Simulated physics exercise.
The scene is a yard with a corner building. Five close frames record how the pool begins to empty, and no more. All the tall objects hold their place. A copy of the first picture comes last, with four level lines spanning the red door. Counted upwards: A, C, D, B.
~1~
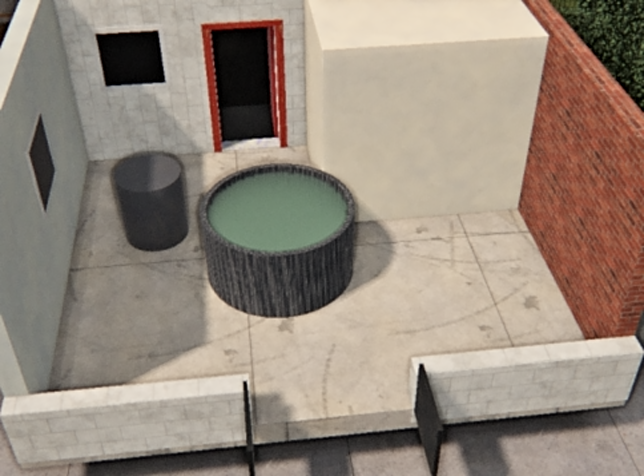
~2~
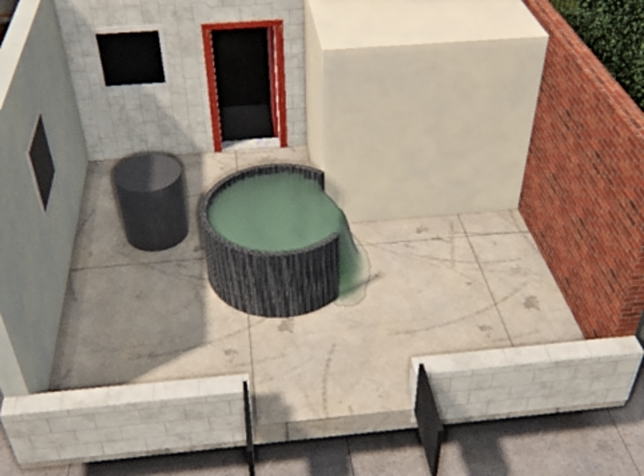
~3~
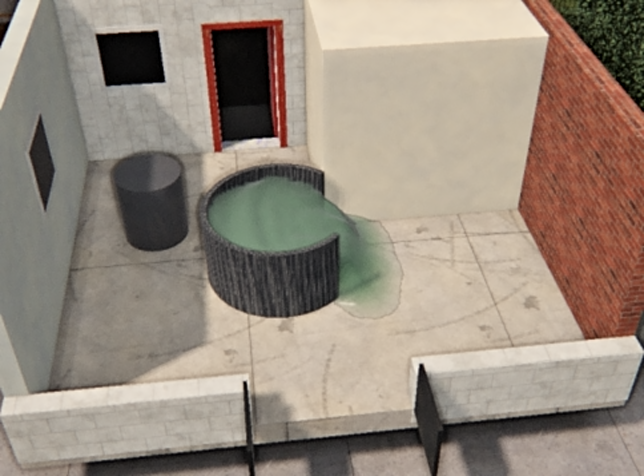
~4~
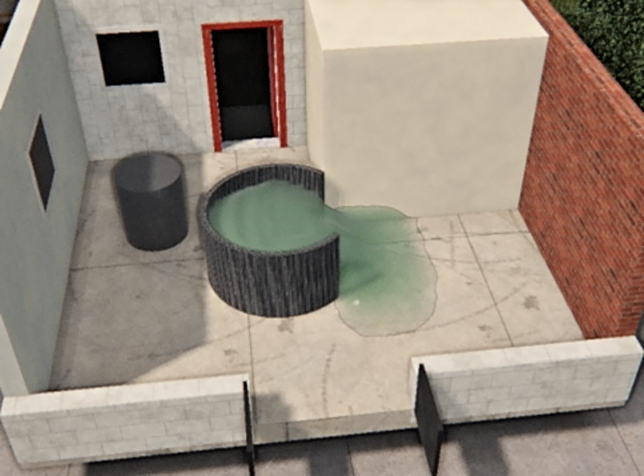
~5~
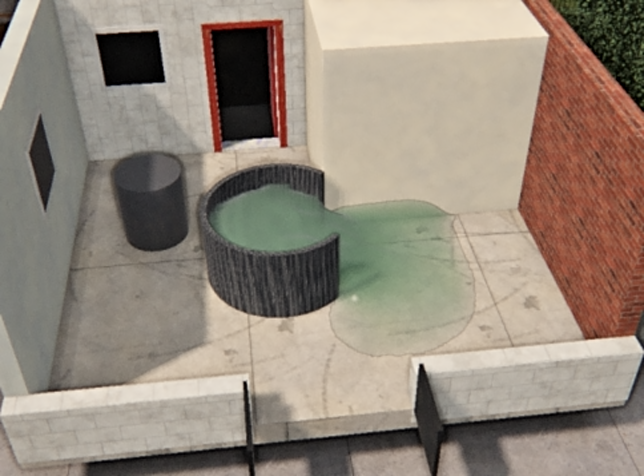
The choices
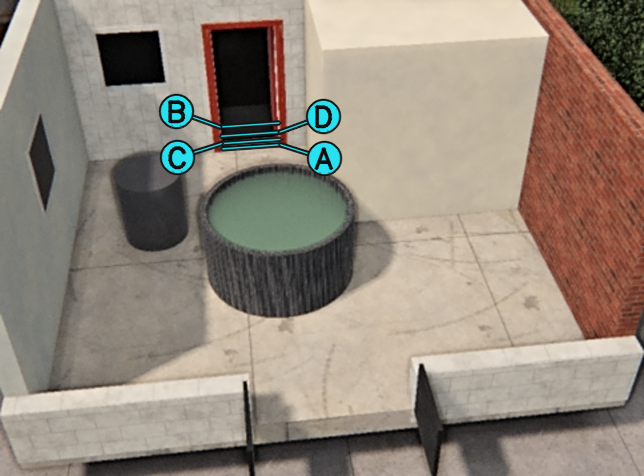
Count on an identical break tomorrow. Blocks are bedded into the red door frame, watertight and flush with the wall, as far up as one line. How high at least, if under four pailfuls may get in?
Take A.
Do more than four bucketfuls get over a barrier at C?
No.
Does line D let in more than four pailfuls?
No.
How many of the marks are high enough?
All of them.
On the marked copy, A at (251, 146); B at (249, 124); C at (251, 141); D at (250, 134); from the bottom up A, C, D, B.
Choosing A, a splash gets over, under a bucket.
Choosing B, nothing gets over.
Choosing C, nothing gets over.
Choosing D, nothing gets over.
